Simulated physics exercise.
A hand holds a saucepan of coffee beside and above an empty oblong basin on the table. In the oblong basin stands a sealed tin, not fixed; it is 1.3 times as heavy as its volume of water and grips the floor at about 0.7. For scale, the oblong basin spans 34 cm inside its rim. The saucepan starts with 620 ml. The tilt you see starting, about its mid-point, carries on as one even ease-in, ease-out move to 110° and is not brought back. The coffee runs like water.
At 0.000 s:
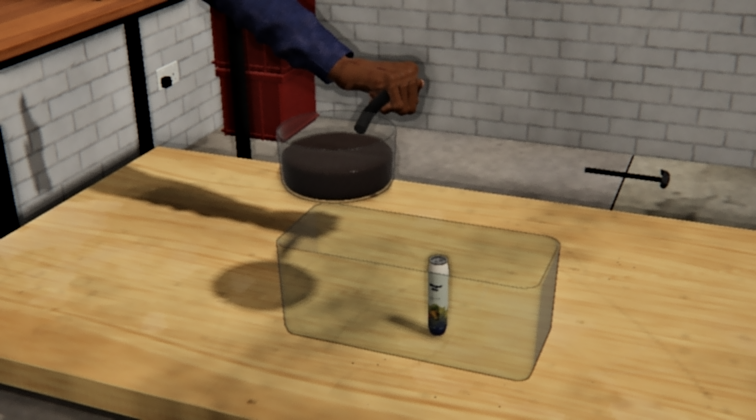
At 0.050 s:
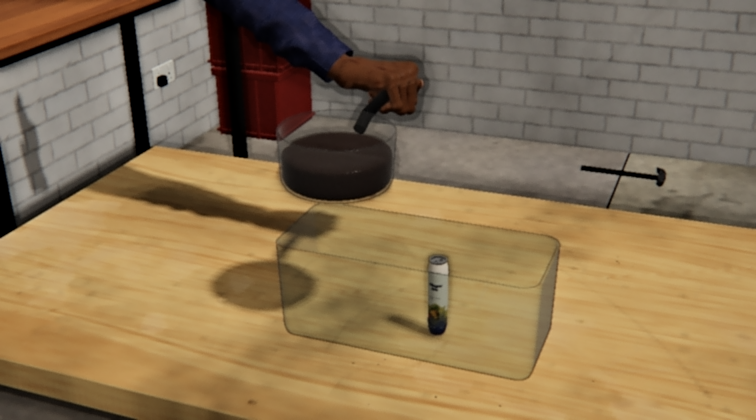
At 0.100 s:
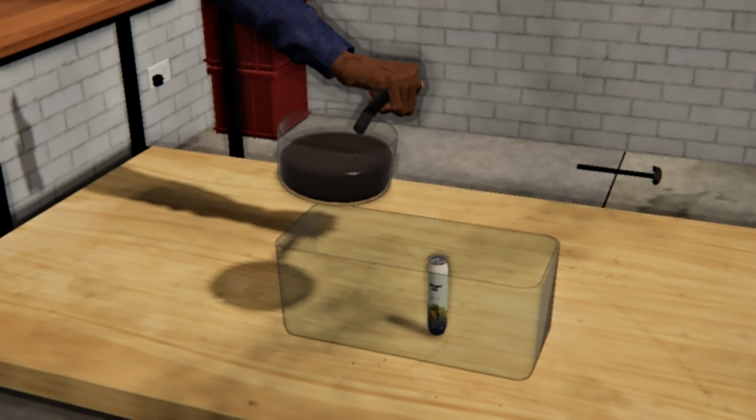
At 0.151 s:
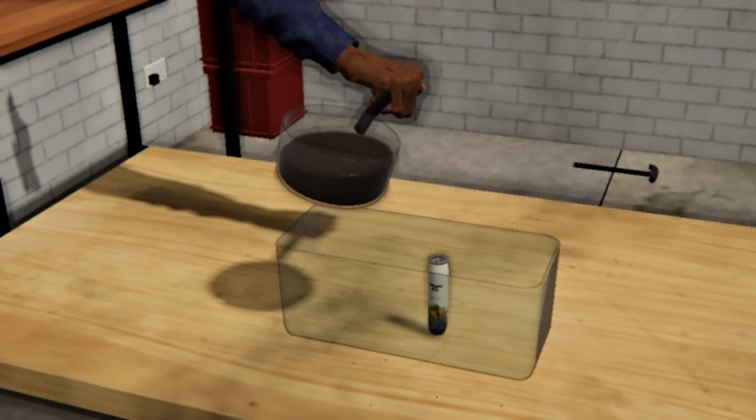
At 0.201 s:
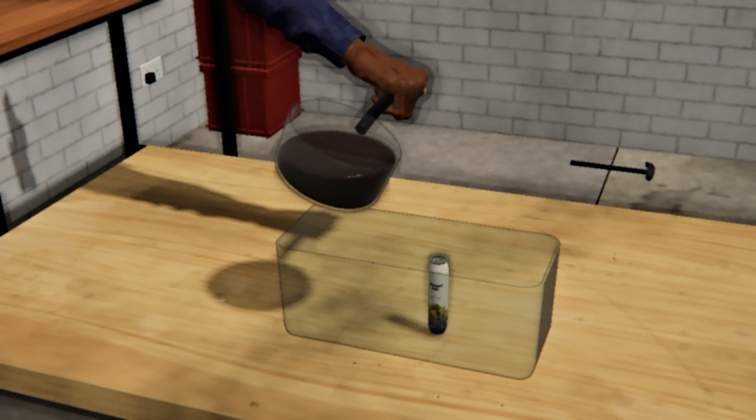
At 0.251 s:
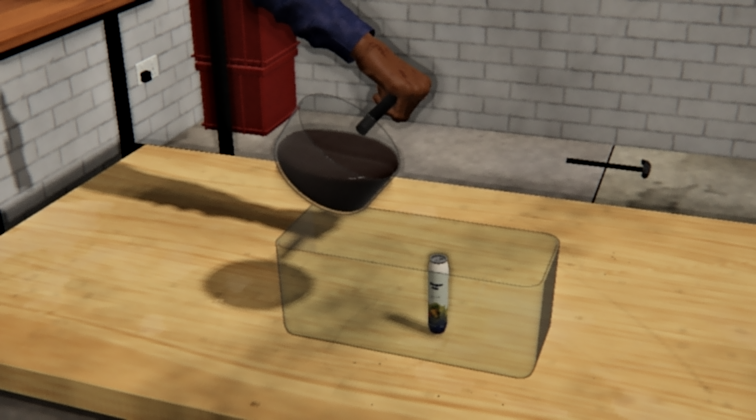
In a room with white brick walls, a light wooden table is seen from slightly above, the view drifting very slightly. A dark-skinned hand in a blue sleeve holds a clear saucepan of dark coffee by its black handle, above and left of an empty, see-through yellowish basin, with a small white-topped tin standing upright nearby. The hand tilts the saucepan rightward, slowly then faster, the coffee staying nearly level inside.
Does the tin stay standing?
The tin falls.
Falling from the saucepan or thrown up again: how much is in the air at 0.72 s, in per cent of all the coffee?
Near 3 in a hundred.
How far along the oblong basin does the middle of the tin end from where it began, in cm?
Some 8.0 cm.
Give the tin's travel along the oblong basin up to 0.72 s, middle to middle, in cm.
Some 2 cm.
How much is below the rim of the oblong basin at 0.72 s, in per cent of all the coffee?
About 92 per cent.
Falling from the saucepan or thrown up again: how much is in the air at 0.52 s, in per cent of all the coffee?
Near 26 in a hundred.
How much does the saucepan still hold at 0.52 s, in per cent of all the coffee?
Near 22 in a hundred.
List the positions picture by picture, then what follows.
In the first frame, it leans 0°; its right rim is at (391, 138); the coffee meets the walls at (289, 144) and (391, 158); the oblong basin's rim runs from (297, 223) to (550, 265); the tin's top is at (438, 263).
In the second frame, it leans 2°; its right rim is at (392, 139); the coffee meets the walls at (288, 143) and (391, 158).
In the third frame, it leans 6°; its right rim is at (393, 145); the coffee meets the walls at (288, 143) and (391, 159).
In the fourth frame, it leans 14°; its right rim is at (395, 153); the coffee meets the walls at (288, 142) and (392, 161).
In the fifth frame, it leans 24°; its right rim is at (396, 163); the coffee meets the walls at (285, 140) and (395, 162).
In the sixth frame, it leans 36°; its right rim is at (395, 175); the coffee meets the walls at (285, 135) and (395, 164).
After 0.52 s the tilt is 100° and 22 per cent is still to pour; the tin stands where it began.
After 0.72 s the tilt is 110° and 4 per cent is still to pour; the tin leans 12°.
After 0.93 s the tilt is 110° and 0 per cent is still to pour; the tin leans 59°.
After 1.15 s the tilt is 110° and 0 per cent is still to pour; the tin lies on its side.
In the end the tin lies on its side.
